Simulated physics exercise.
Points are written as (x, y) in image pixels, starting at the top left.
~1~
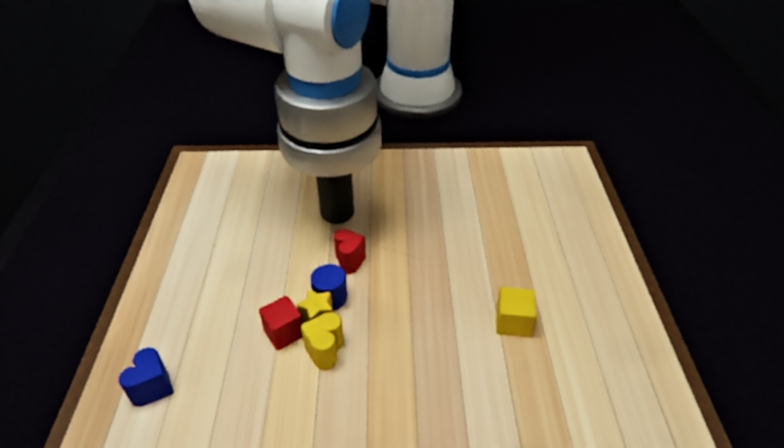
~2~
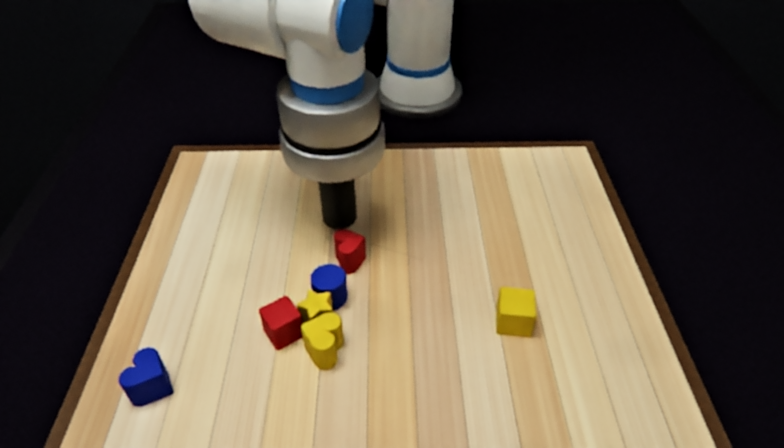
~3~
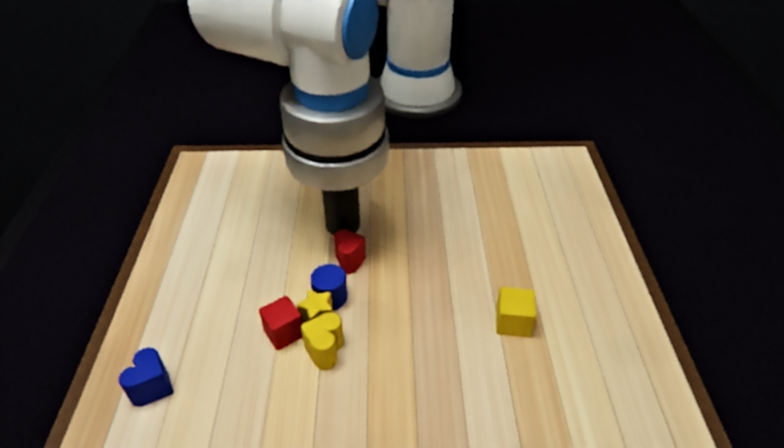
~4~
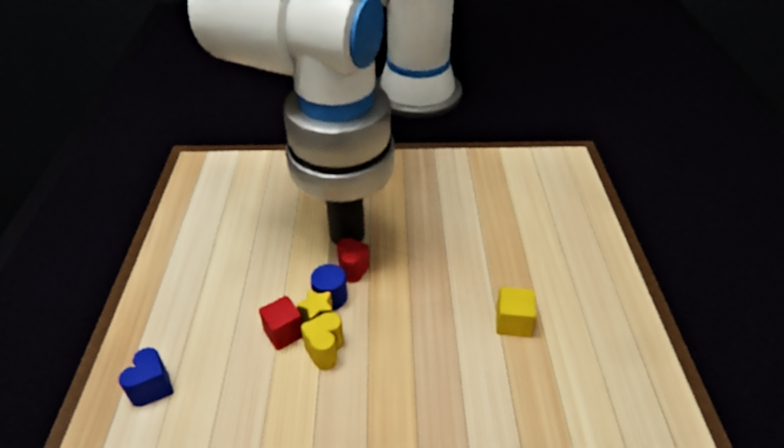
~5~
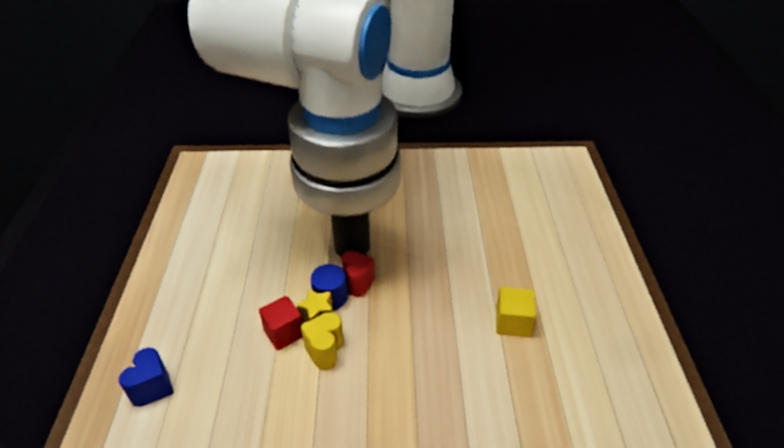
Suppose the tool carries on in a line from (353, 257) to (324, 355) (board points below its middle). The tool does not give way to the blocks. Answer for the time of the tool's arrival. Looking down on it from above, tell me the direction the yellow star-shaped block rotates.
It goes anticlockwise.
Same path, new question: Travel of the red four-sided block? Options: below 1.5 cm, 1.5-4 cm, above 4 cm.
Travels 1.5 to 4 cm.
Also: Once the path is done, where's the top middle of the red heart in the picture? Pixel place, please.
The answer is (367, 297).
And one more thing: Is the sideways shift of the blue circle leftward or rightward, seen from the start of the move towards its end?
It goes right.
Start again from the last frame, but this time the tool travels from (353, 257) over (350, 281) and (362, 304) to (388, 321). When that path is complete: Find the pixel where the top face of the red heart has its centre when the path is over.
Just about (410, 323).
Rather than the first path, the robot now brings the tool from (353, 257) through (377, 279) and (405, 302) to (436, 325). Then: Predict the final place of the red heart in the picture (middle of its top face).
It is going to be at (375, 302).
On the path given first. One third of the way, tool (343, 278); red four-sided block (274, 317), turned 25° clockwise; yellow star-shaped block (311, 316); yellow heart (319, 342); blue circle (319, 291); red heart (364, 285), turned 65° anticlockwise.
Two thirds of the way, tool (332, 309); red four-sided block (262, 321), turned 30° clockwise; yellow star-shaped block (298, 346), turned 15° anticlockwise; yellow heart (317, 370); blue circle (298, 319); red heart (367, 297), turned 110° anticlockwise.
At the end, tool (323, 345); red four-sided block (249, 322), turned 50° clockwise; yellow star-shaped block (287, 365), turned 30° anticlockwise; yellow heart (319, 378), turned 20° anticlockwise; blue circle (279, 338); red heart (367, 297), turned 110° anticlockwise.
